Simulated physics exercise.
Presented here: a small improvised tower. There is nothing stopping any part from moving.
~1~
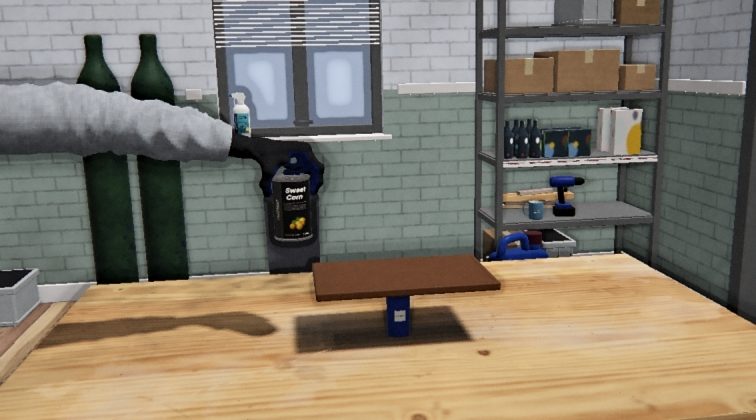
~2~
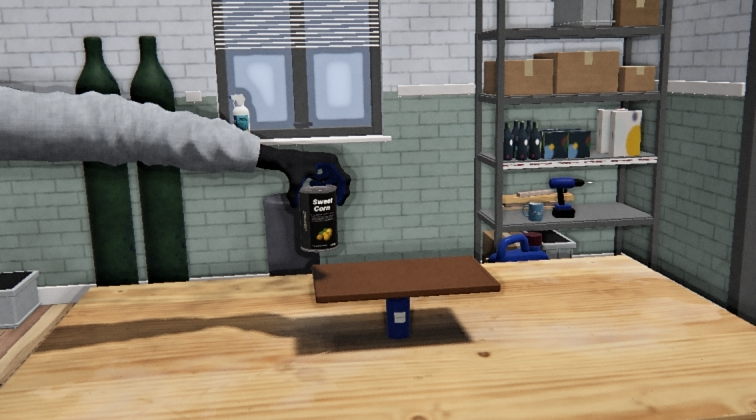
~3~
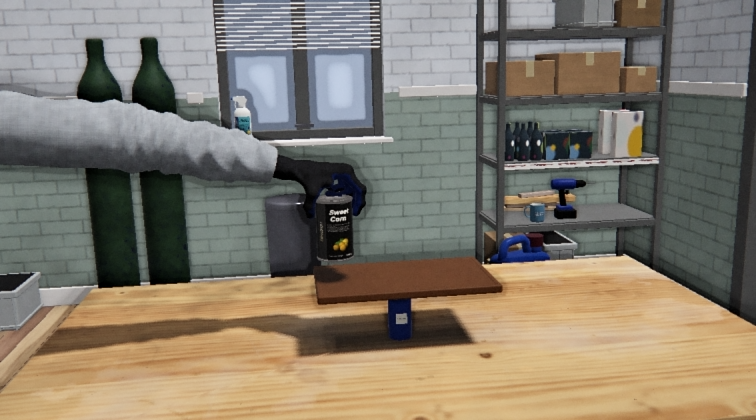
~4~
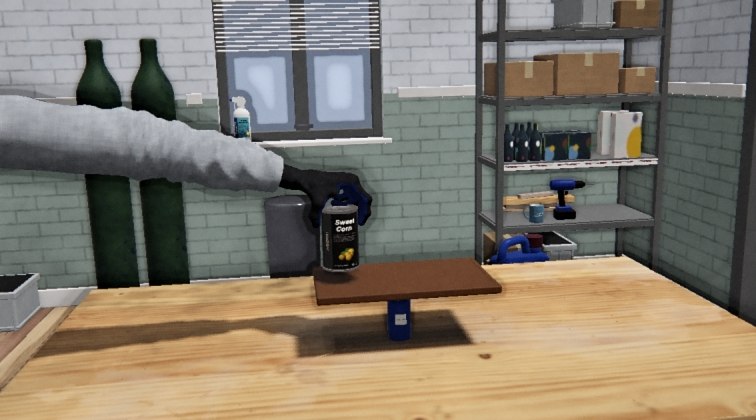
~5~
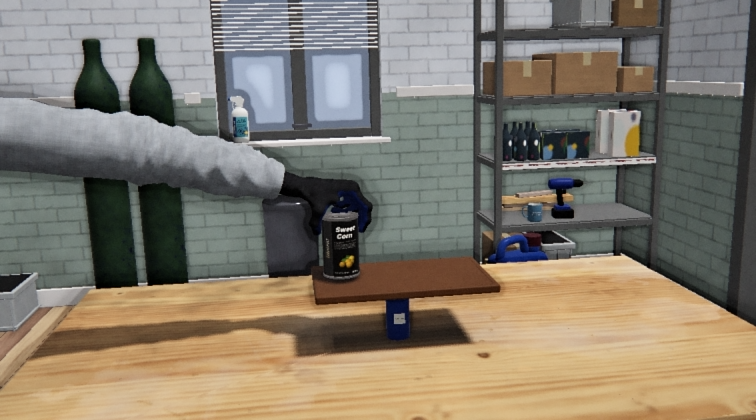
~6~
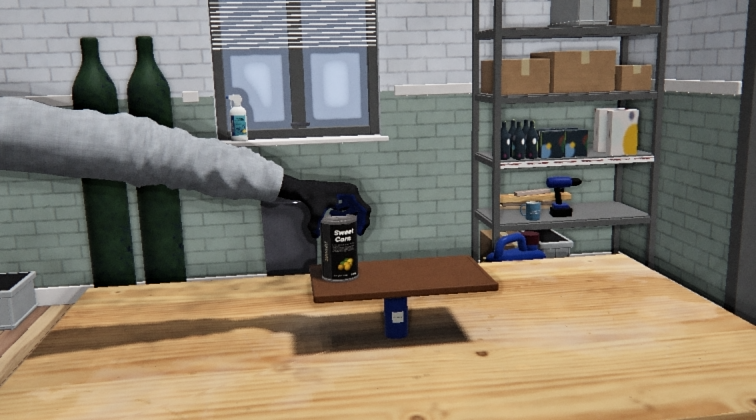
To begin with, a gloved hand in a grey sleeve holds a black tin of sweet corn above and left of a brown lid balanced on a small blue object. The arm moves right and lowers the tin onto the lid's left side, where the hand keeps hold of it.
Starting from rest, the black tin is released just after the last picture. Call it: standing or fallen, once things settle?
Fallen.
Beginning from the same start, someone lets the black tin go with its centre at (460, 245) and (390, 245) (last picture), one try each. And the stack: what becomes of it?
Result of try one is that it tips over, and of try two that it stays stable.
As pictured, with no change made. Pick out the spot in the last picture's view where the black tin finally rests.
Look near (258, 327) in the final picture.
Then, 0.40 s later than the last frame, black tin now fallen; brown lid tilted by 43°.
Then, 0.50 s later than the last frame, brown lid tilted by 49°.
Then, 0.60 s later than the last frame, brown lid tilted by 36°.
Then, 0.70 s later than the last frame, brown lid tilted by 32°.
When it is over, fallen, black tin; moved from the start, brown lid; blue shaker as before. End places, in pixels of the last picture, black tin near (258, 327). The stack loses its balance.
